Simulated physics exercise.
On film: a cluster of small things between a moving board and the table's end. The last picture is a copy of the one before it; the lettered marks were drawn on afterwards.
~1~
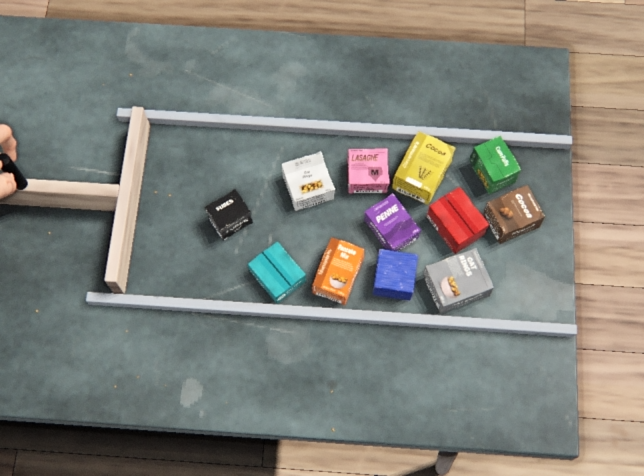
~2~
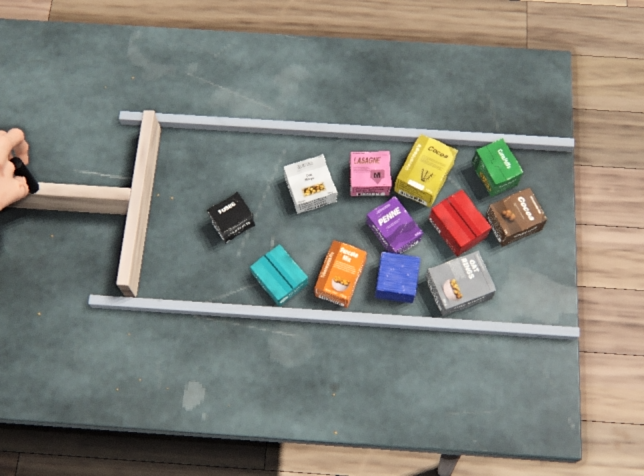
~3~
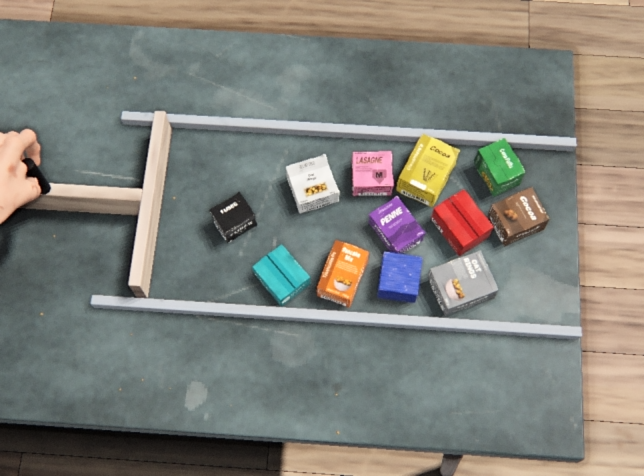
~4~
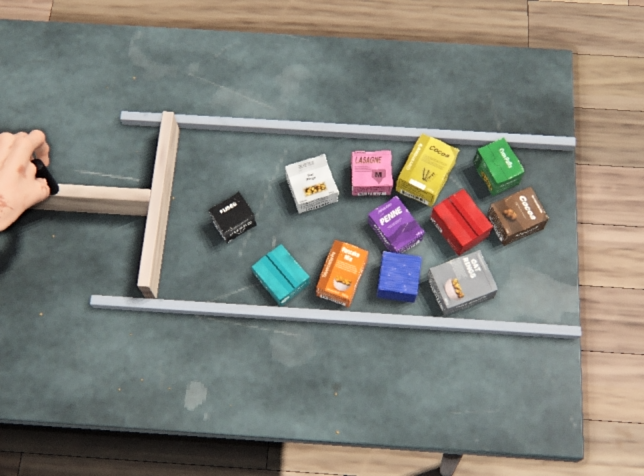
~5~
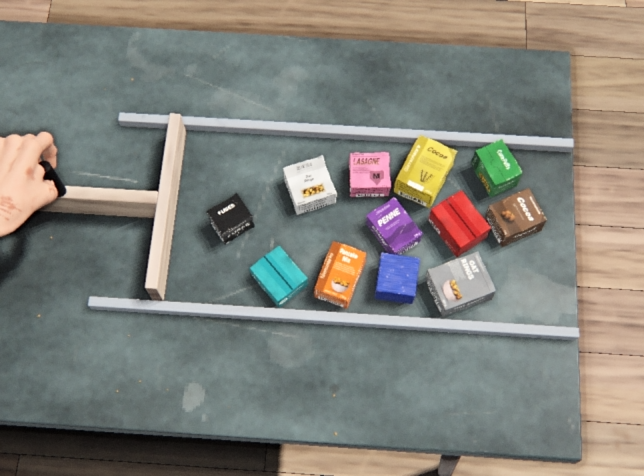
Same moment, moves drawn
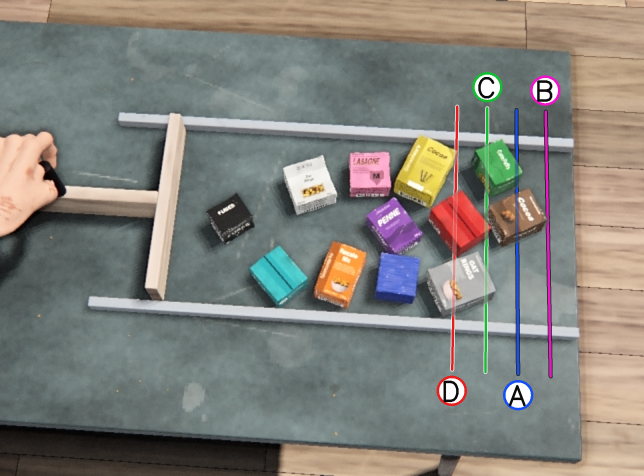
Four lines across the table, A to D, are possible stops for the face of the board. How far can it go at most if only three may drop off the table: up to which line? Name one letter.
Up to line D.
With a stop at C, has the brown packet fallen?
By then, yes.
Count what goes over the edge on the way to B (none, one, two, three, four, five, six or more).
Six or more.
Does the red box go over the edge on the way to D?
No.
On the marked copy, A at (517, 235); B at (548, 237); C at (486, 233); D at (455, 231).
Taking D. A third of the way, board (268, 204); turquoise box (298, 281); orange packet (347, 276).
Two thirds of the way, board (374, 210); brown packet (531, 214); green box (518, 168).
When it is over, board (454, 215); green box over the edge; brown packet over the edge; three fallen.
As for the rest, A drops eight; B drops nine; C drops six.
